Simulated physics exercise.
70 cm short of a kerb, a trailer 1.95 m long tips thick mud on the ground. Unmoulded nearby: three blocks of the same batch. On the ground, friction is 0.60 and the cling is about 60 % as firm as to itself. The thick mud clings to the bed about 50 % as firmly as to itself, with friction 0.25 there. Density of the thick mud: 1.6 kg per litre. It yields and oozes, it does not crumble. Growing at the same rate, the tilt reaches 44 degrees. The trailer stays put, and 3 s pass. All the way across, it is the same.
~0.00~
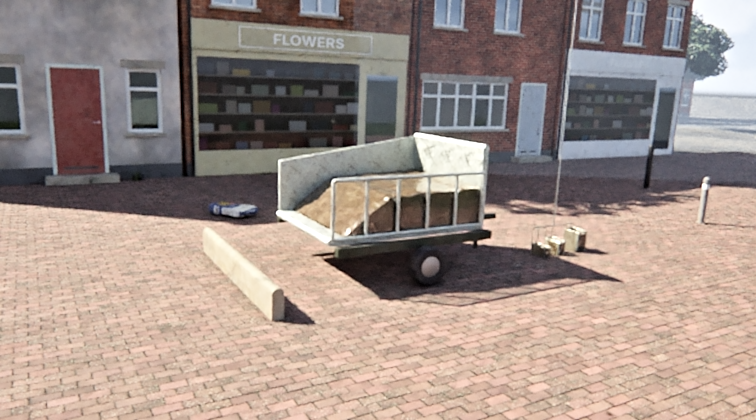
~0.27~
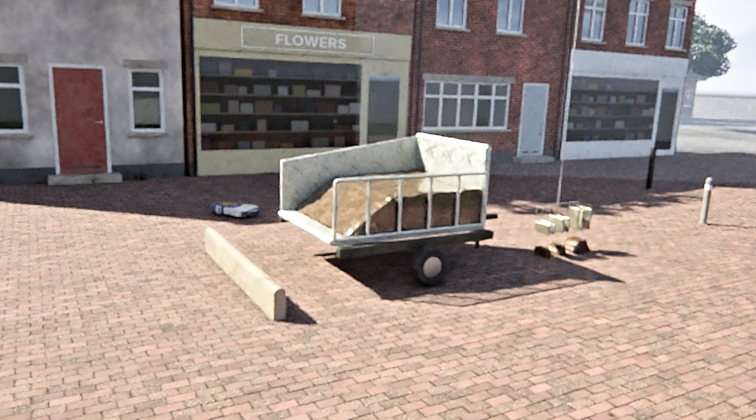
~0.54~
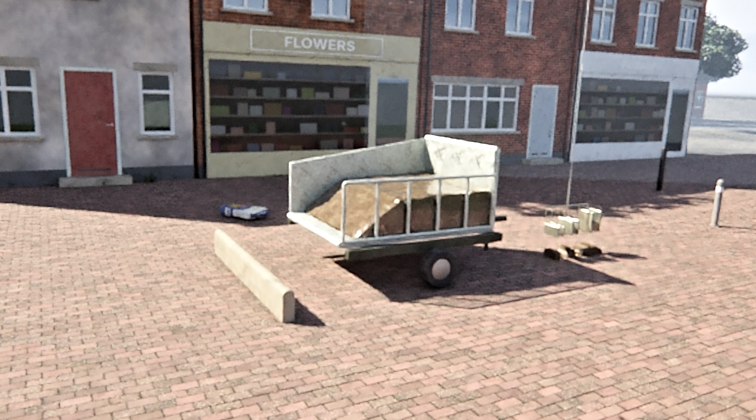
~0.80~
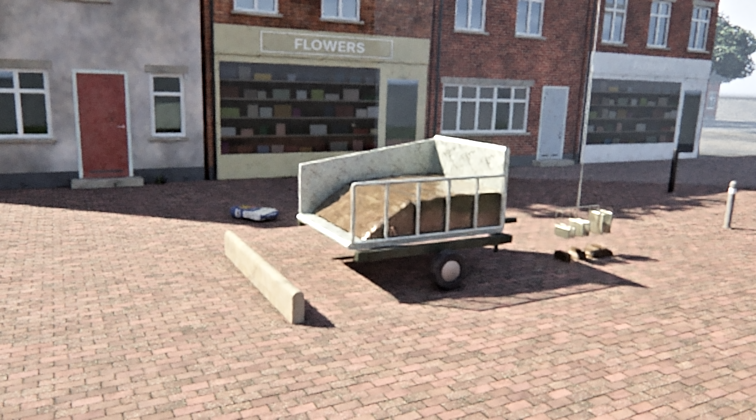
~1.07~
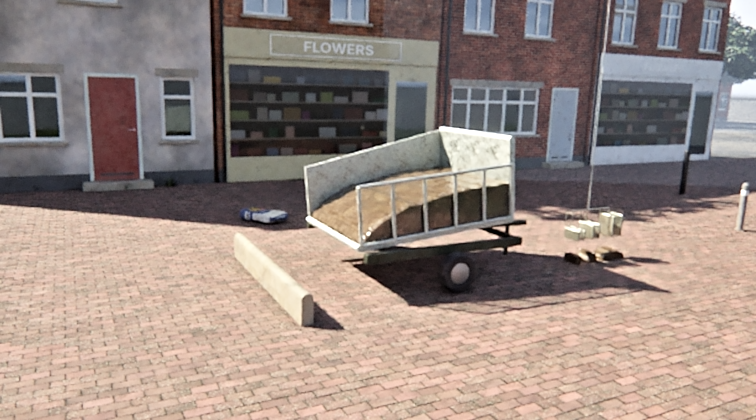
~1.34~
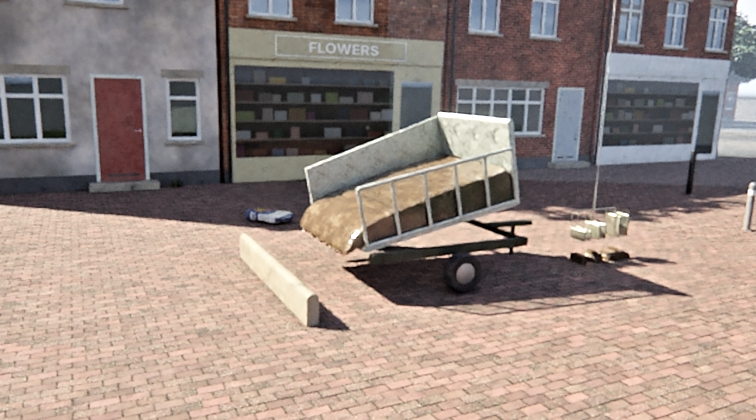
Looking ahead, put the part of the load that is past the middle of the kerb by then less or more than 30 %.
Expect higher than 30 %.
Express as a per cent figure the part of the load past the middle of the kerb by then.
Close to 35 in a hundred.
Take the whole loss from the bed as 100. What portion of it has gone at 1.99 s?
Roughly 40 percent.
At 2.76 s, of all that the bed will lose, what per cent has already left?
Close to 90 in a hundred.
After 1.99 s, the tilt is 25 degrees, 59 % is on the bed and 0 % past the kerb's middle.
After 2.76 s, the tilt is 42 degrees, 10 % is on the bed and 20 % past the kerb's middle.
After 3.53 s, the tilt is 44 degrees, none is on the bed and 36 % past the kerb's middle.
After 4.30 s, the tilt is 44 degrees, none is on the bed and 36 % past the kerb's middle.
After 6.00 s, at the end, the tilt is 44 degrees, none is on the bed and 36 % past the kerb's middle.
